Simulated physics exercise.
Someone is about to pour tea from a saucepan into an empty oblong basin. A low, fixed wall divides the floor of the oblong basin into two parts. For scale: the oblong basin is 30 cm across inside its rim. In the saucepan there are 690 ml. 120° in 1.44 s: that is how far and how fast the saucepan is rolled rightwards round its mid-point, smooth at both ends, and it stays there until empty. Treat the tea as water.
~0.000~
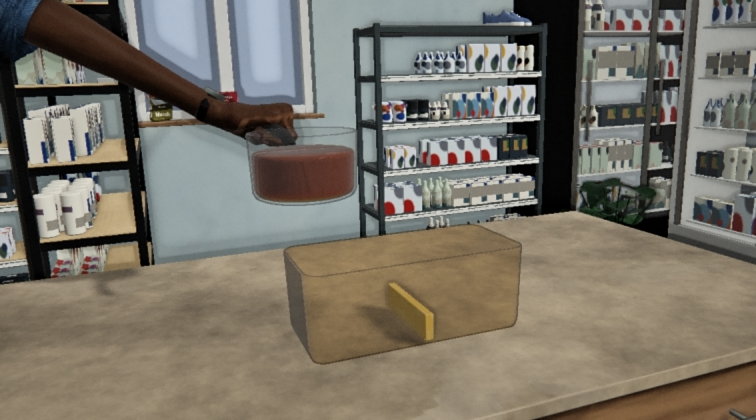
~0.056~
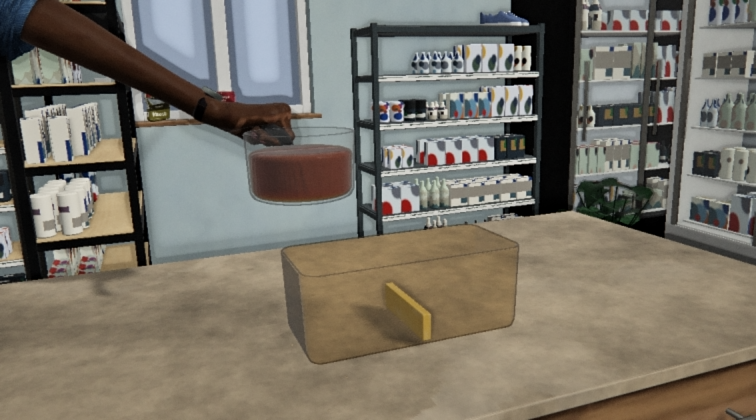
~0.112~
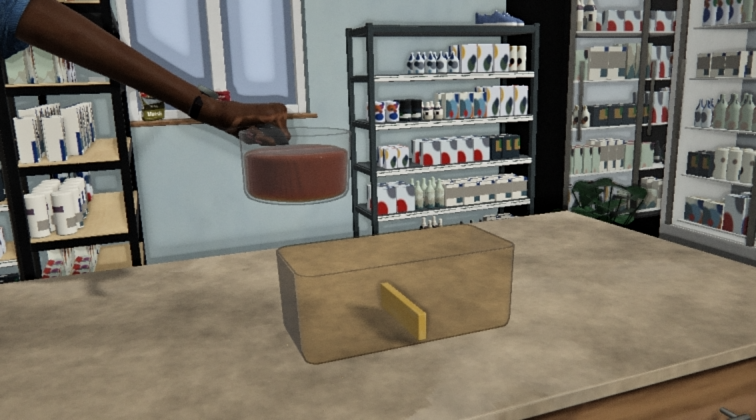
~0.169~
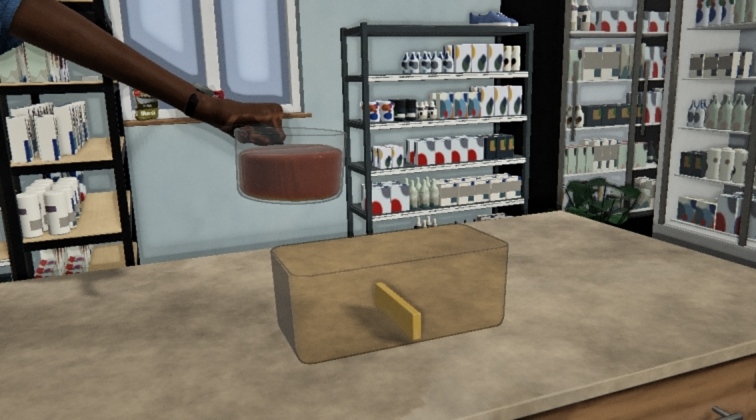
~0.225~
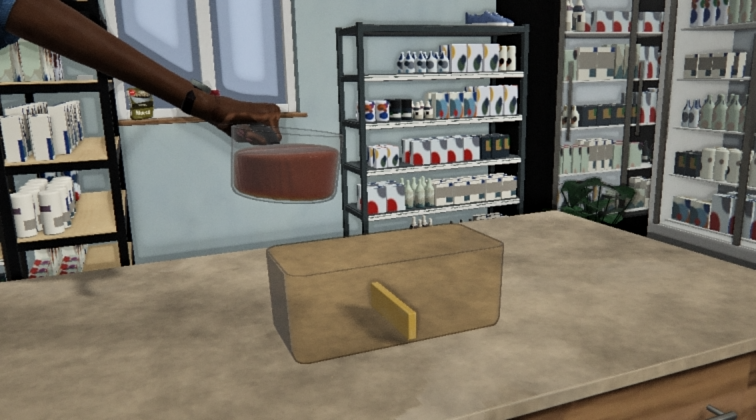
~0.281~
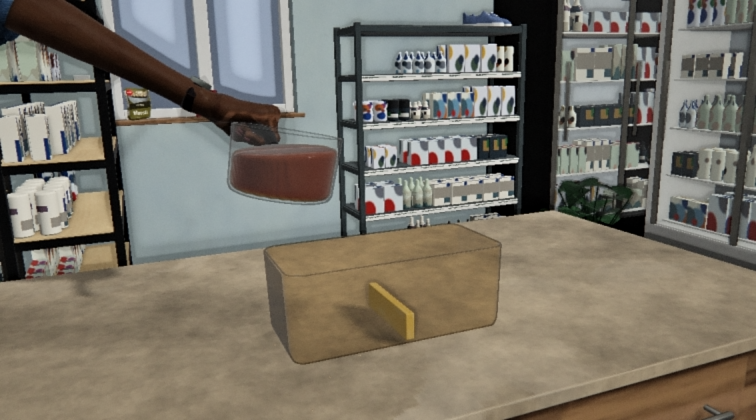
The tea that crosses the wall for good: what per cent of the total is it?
It is about 42 per cent of the total.
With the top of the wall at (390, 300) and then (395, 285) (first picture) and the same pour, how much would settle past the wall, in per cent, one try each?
I'd say 70 percent on the first go, 55 percent on the next.
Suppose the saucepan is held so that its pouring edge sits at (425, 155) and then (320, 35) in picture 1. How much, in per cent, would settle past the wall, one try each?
Some 90 and 30 per cent, in that order.
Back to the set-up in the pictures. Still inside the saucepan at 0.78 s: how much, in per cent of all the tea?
I'd put it near 64 percent.
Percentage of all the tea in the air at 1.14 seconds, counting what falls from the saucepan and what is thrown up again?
Something like 8 per cent is in the air then.
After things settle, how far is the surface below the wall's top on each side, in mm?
For the left, around 18 mm; for the right, around 20 mm.
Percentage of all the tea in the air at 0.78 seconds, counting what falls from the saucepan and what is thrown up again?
Roughly 26 %.
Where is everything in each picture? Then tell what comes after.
In the first picture, tilt 0°; pouring edge (353, 130); surface from (250, 154) to (350, 147); the oblong basin's rim runs from (293, 263) to (498, 235); the wall's top is at (409, 299).
In the second picture, tilt 0°; pouring edge (351, 131); surface from (248, 155) to (348, 147).
In the third picture, tilt 2°; pouring edge (347, 132); surface from (244, 154) to (343, 148).
In the fourth picture, tilt 4°; pouring edge (342, 134); surface from (238, 154) to (338, 148).
In the fifth picture, tilt 7°; pouring edge (339, 136); surface from (234, 154) to (335, 147).
In the sixth picture, tilt 11°; pouring edge (338, 140); surface from (231, 154) to (333, 147).
By 0.78 s the tilt is 68° and 64 per cent is still to pour, 7 is left of the wall and 4 right of it.
By 1.14 s the tilt is 108° and 8 per cent is still to pour, 44 is left of the wall and 40 right of it.
By 1.52 s the tilt is 120° and 0 per cent is still to pour, 58 is left of the wall and 42 right of it.
By 1.94 s the tilt is 120° and 0 per cent is still to pour, 58 is left of the wall and 42 right of it.
At rest 58 per cent lies left of the wall, 42 right of it and 1 outside.
